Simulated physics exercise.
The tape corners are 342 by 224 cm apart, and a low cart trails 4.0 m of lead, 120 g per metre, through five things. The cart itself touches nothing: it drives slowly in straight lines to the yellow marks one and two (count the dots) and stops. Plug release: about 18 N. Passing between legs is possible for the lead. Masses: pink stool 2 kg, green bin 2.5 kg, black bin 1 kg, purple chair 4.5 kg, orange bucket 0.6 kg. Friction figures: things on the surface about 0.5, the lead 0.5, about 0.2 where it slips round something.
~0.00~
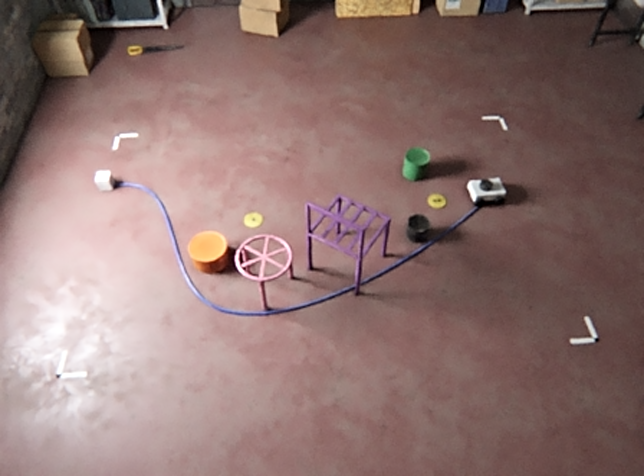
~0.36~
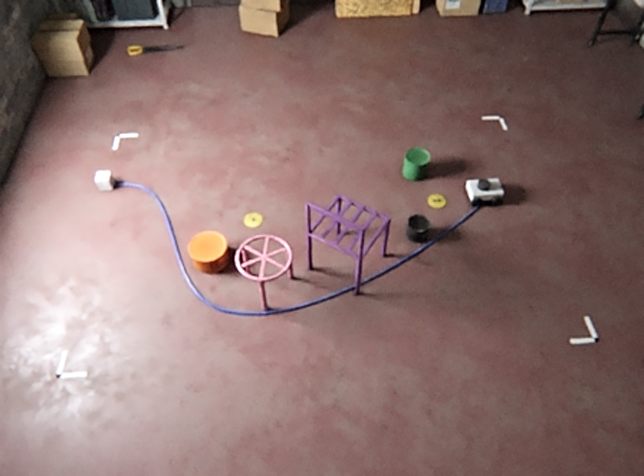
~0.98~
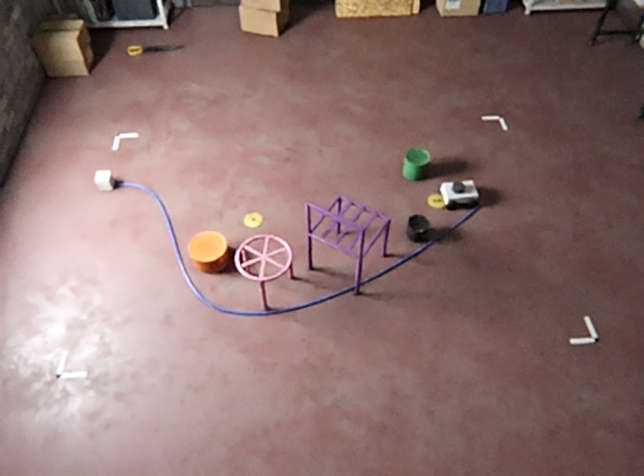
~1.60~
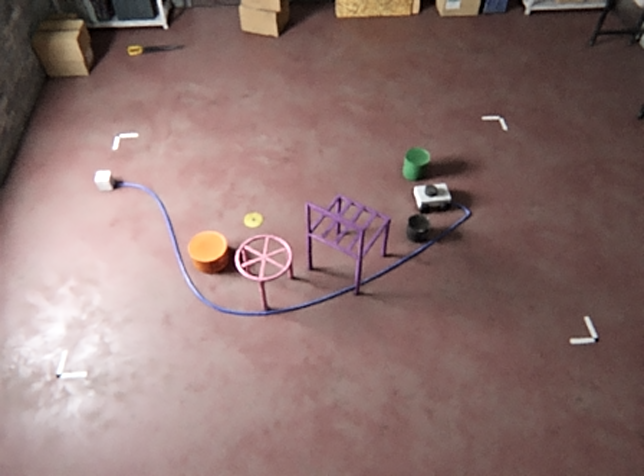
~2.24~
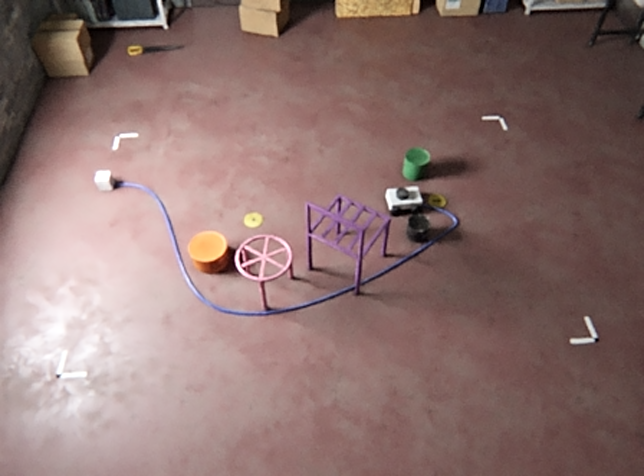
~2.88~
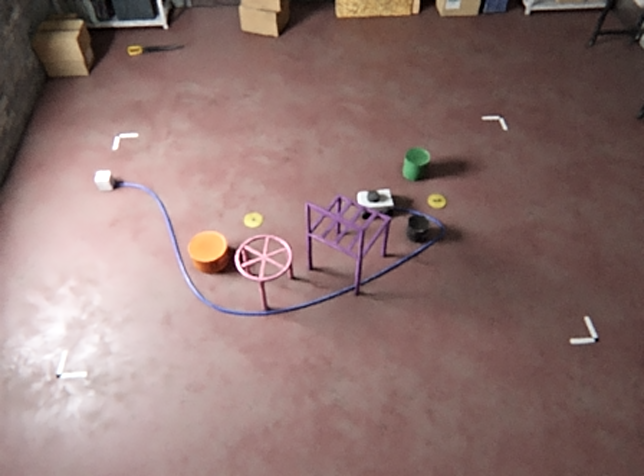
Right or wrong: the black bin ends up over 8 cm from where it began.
Right.
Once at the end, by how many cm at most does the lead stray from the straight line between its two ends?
I'd say somewhere around 110 cm at its widest.
After 4.7 s, cart at (303, 215), lead slack at the fixed end; black bin 8 cm off its start.
After 6.4 s, cart at (288, 216), lead slack at the fixed end; black bin 28 cm off its start.
After 8.2 s, cart at (369, 207), lead slack at the fixed end; black bin 28 cm off its start at (381, 228).
After 10.0 s, cart at (437, 200), lead slack at the fixed end; black bin 28 cm off its start.
After 10.4 s, cart at (437, 200), lead slack at the fixed end; black bin 28 cm off its start at (381, 228).
